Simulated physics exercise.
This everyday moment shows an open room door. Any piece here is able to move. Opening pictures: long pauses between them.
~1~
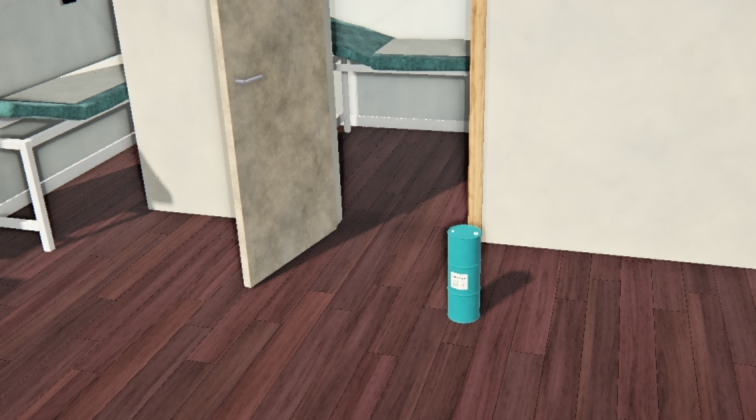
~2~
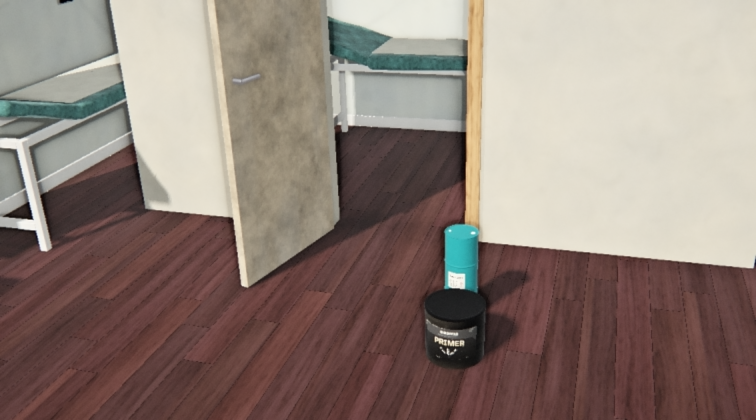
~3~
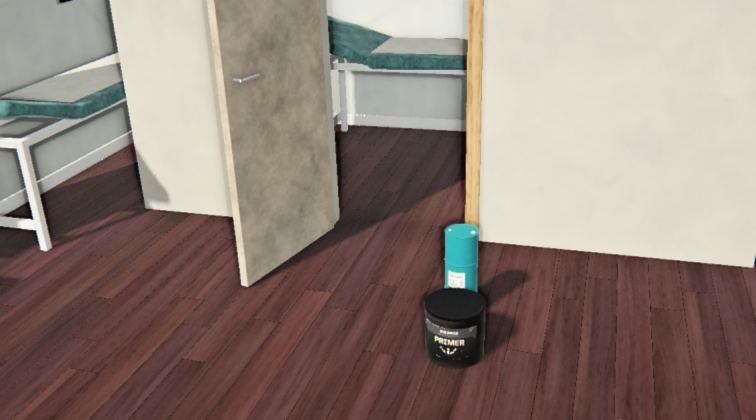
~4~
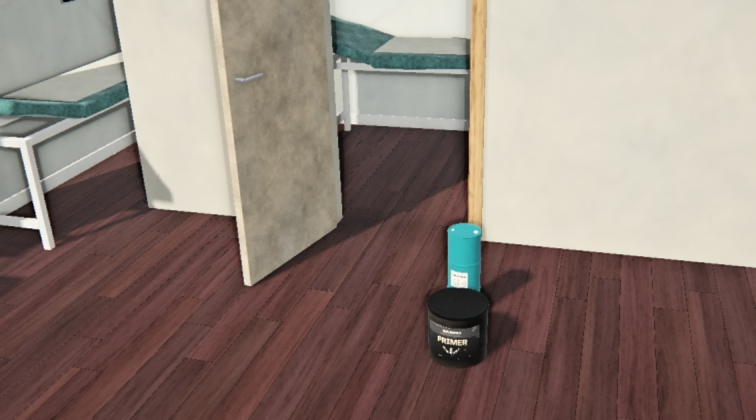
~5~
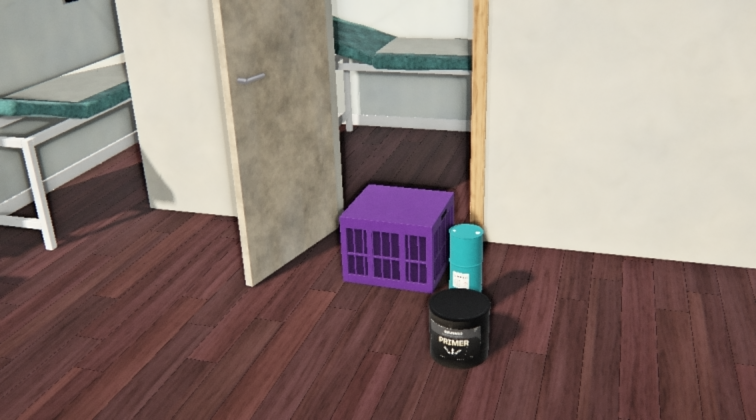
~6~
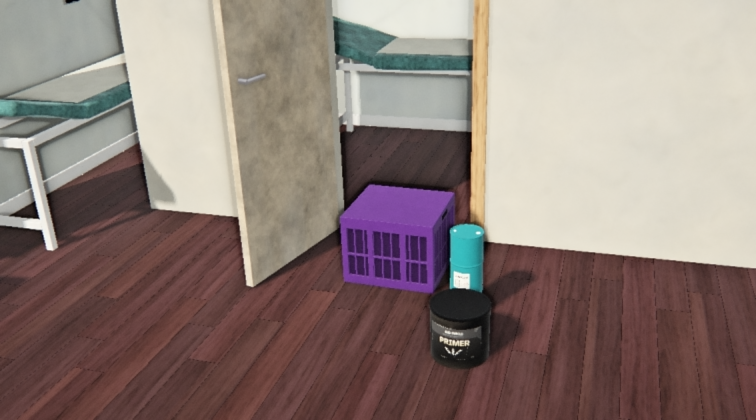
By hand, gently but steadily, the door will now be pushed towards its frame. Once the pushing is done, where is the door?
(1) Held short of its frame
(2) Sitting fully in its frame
Option 1: Held short of its frame.
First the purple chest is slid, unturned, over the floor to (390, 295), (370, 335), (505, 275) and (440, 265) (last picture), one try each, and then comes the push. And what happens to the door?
Well, the first time the door halts partway, the second time it completes its swing, the third time it completes its swing, and the fourth time it halts partway.
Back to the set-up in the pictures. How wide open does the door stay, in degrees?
Near 65° open.
Then, 0.50 s past the last view, door at 92°.
Then, 0.80 s past the last view, door at 75°.
Finally, door at 67°; all 3 still in place. Final places as the last picture's camera would see them, purple chest near (403, 236).
